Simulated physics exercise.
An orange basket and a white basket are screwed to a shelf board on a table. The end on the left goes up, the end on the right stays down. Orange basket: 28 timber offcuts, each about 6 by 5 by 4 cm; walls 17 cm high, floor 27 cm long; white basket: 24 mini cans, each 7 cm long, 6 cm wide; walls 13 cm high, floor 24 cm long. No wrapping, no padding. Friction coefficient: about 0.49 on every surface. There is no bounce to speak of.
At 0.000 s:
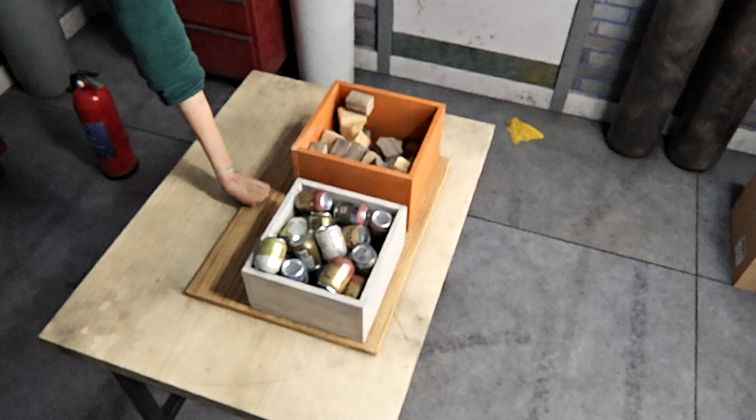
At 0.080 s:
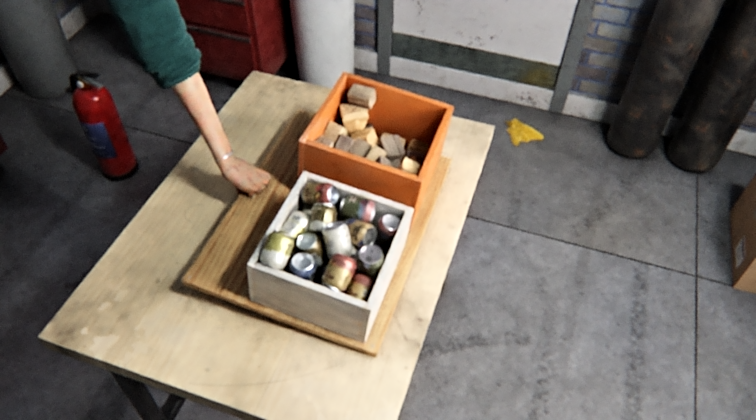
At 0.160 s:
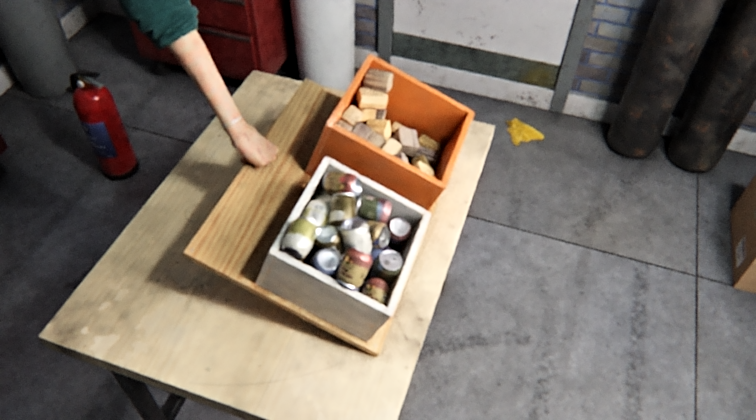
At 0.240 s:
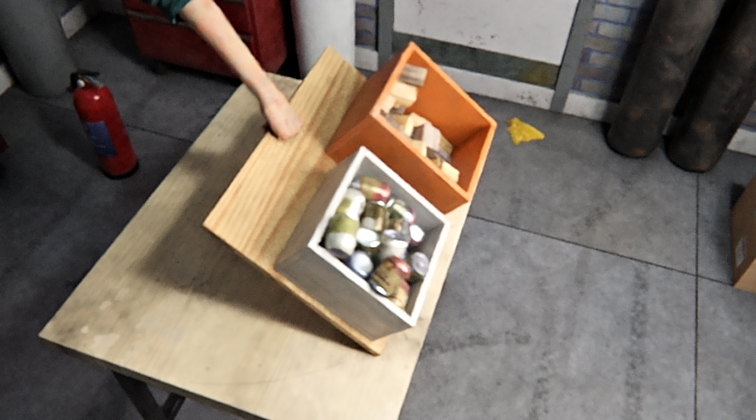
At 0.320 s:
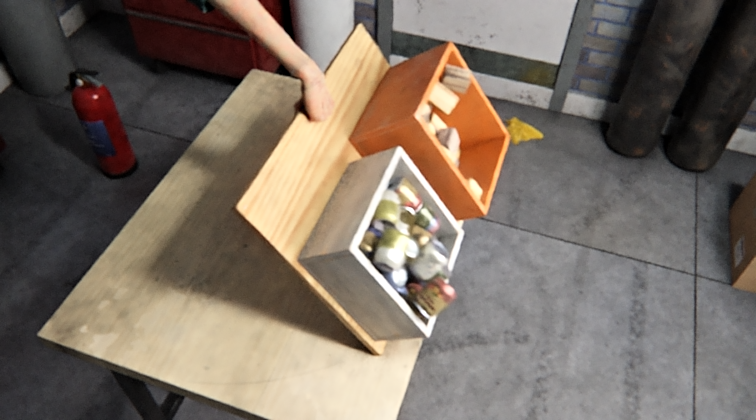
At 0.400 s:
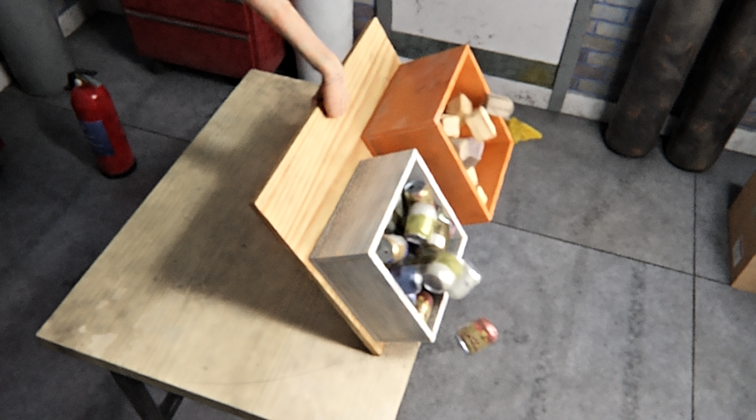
The clip shows a hand raising the left side of a wooden board on a table, tilting an orange box of wood pieces and a white box of cans rightward; the contents shift, and one can drops out of the white box.
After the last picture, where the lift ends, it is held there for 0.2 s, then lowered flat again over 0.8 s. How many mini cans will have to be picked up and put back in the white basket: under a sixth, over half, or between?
The white basket loses from a sixth to a half of its mini cans.
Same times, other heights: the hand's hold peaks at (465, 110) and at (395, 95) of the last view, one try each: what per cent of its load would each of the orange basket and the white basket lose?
Orange basket 80 then 60, white basket 90 then 70 per cent.
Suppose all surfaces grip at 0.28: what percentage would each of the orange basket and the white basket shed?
In that case orange basket 10, white basket 40 per cent.
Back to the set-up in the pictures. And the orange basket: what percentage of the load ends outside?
About: Orange basket 10 per cent.
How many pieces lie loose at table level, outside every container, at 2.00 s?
About 0.
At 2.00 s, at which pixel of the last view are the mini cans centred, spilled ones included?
Around (363, 276).
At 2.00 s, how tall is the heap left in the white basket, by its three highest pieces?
Roughly 12 cm high.
After 0.66 s, tilt 58°; 4 of 28 out of the orange basket and 6 of 24 out of the white basket.
After 0.98 s, tilt 32°; 4 of 28 out of the orange basket and 9 of 24 out of the white basket.
After 1.42 s, tilt 0°; 4 of 28 out of the orange basket and 9 of 24 out of the white basket.
Outcome (at 2.00 s), 4 of 28 out of the orange basket and 9 of 24 out of the white basket. Asked share, 9 of 24, 38 per cent.
